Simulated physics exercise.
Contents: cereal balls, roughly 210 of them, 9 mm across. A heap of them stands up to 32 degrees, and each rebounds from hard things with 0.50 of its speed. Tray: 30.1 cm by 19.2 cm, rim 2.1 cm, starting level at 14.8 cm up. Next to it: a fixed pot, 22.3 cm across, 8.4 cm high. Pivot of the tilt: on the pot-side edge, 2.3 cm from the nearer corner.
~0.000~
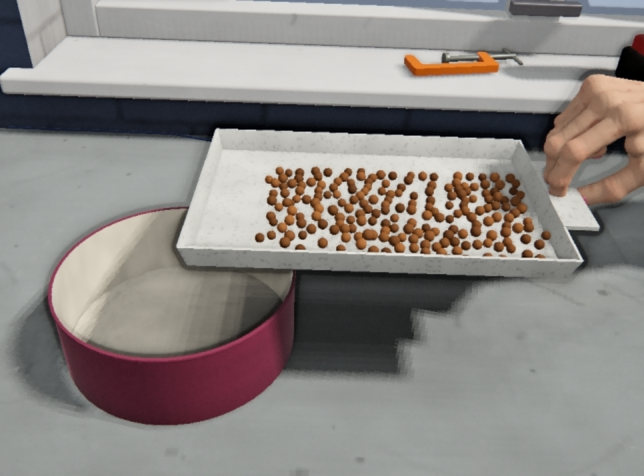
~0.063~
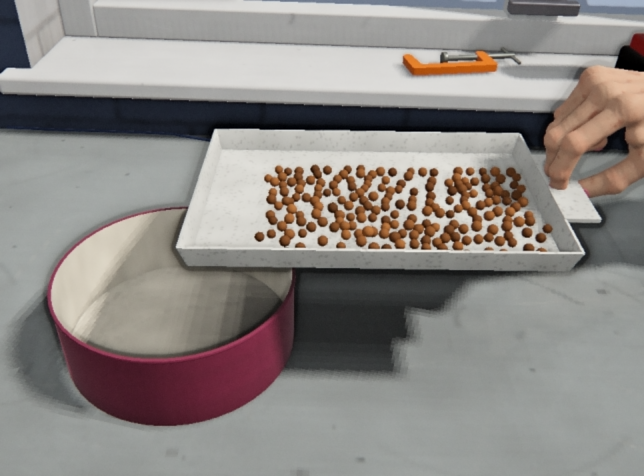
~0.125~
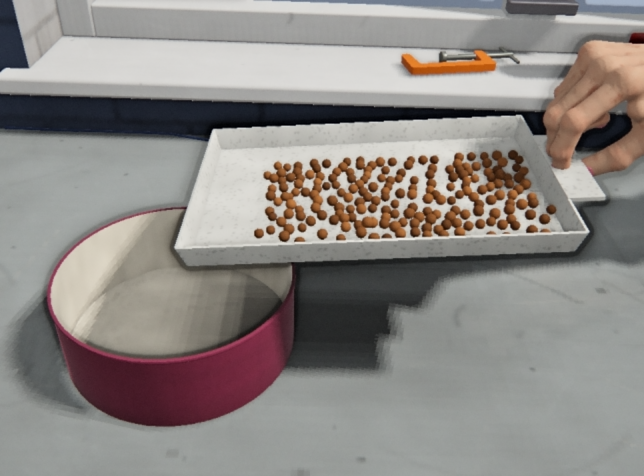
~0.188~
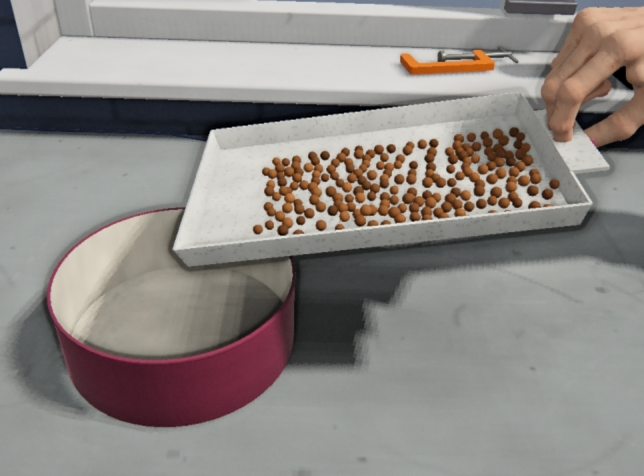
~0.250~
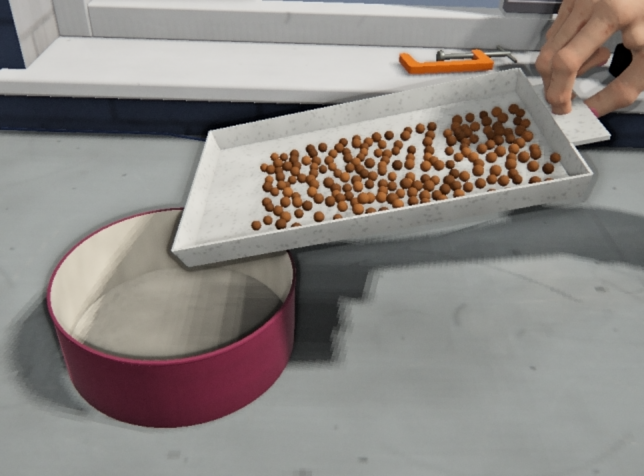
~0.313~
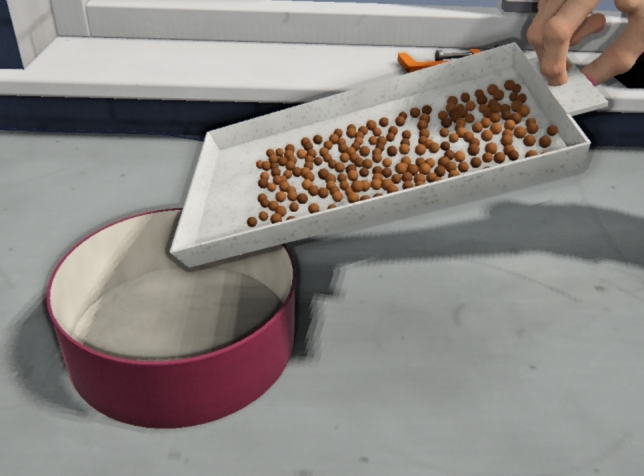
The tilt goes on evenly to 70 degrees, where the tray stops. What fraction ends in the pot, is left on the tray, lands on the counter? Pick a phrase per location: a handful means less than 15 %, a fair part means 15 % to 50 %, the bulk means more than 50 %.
Pot: A fair part, tray: The bulk, counter: A handful.
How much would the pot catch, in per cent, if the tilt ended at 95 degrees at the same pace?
Then about 95 per cent.
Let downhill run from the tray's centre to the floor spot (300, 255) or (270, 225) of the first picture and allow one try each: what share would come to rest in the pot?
I'd put it at about 5 per cent for the first tilt and about 25 per cent for the second.
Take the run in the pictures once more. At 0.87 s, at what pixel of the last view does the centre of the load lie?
My estimate is roughly (201, 191).
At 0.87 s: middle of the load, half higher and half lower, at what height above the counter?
Some 16 cm.
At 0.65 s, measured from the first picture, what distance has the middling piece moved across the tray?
It has moved some 11 cm from its start.
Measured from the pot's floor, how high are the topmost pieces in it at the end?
About 1.0 centimetres.
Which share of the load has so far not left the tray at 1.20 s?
Close to 70 in a hundred parts of the load.
After 0.65 s, tilt 44 degrees; the tray holds 100 %, the pot 0 %.
After 0.87 s, tilt 61 degrees; the tray holds 90 %, the pot 0 %.
After 1.20 s, tilt 70 degrees; the tray holds 70 %, the pot 30 %.
In the end, at 1.8 s, pot 30 %, tray 70 %, counter 0 %.
